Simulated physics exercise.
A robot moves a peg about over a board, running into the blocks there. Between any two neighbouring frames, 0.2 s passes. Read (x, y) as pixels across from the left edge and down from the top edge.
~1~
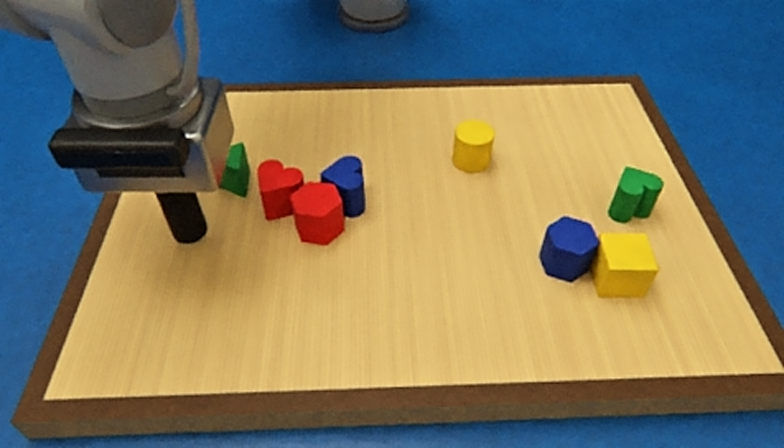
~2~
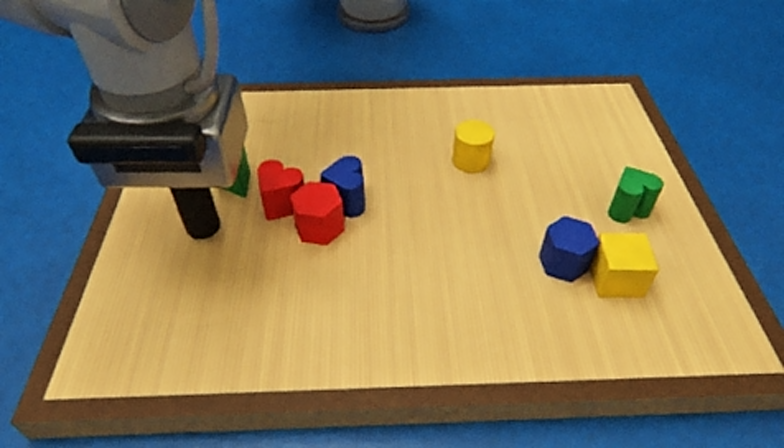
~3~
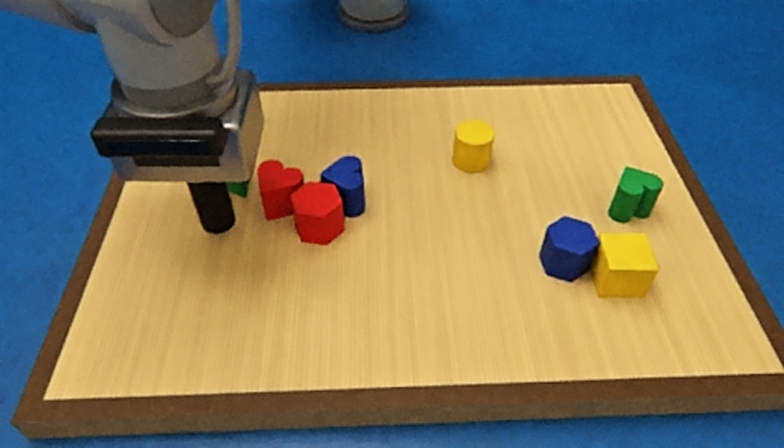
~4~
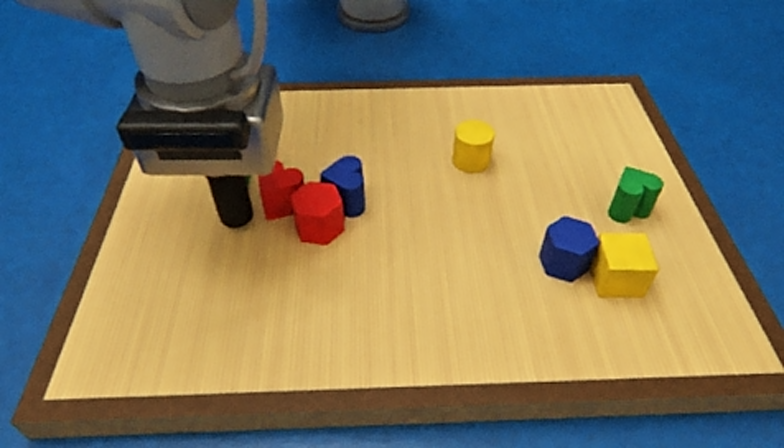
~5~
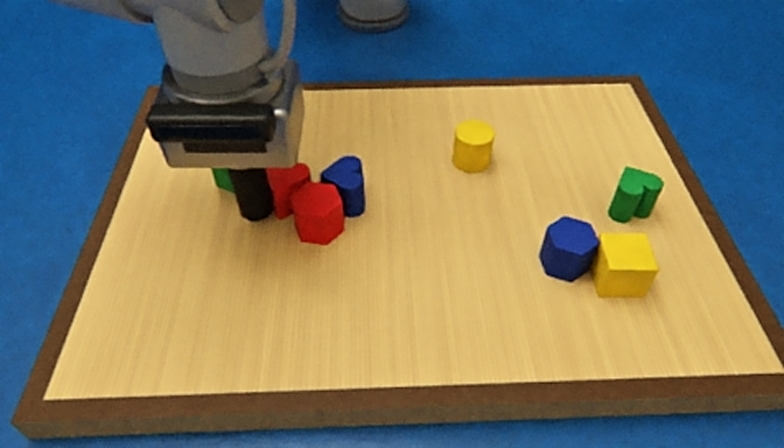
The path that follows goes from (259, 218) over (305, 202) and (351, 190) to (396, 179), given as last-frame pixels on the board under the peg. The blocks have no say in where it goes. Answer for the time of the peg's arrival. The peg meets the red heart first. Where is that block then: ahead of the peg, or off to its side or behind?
By the time the path ends, the red heart has slid off to the side or behind.
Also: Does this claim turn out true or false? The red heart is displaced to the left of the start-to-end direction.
That statement is accurate.
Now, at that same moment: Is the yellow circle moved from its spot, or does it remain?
That block stays.
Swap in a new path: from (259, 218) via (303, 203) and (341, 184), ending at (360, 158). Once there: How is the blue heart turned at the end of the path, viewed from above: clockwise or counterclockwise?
Short answer: Clockwise.
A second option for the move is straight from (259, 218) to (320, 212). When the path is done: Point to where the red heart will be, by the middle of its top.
Near (312, 157).
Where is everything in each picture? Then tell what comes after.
Peg tip (190, 231); block tops, green triangular block (229, 155); red heart (277, 175); red hexagonal block (316, 198); blue heart (345, 172); yellow circle (475, 131), in the first frame.
Peg (203, 227); blocks unchanged, in the second frame.
Peg (219, 222); blocks unchanged, in the third frame.
Peg (237, 216); blocks unchanged, in the fourth frame.
Peg (257, 210); green triangular block hidden; red heart (284, 172); red hexagonal block (316, 198); blue heart (345, 172); yellow circle (475, 131), in the fifth frame.
On the path given first. One third of the way, peg (305, 194); red heart (320, 151), turned 35° anticlockwise.
Two thirds of the way, peg (352, 181); red heart (336, 140), turned 75° anticlockwise; red hexagonal block (320, 199), turned 15° clockwise; blue heart (389, 170), turned 30° clockwise.
At the end, peg (396, 171); green triangular block in place; red heart (337, 139), turned 80° anticlockwise; red hexagonal block (320, 199), turned 15° clockwise; blue heart (413, 171), turned 100° clockwise; yellow circle in place.
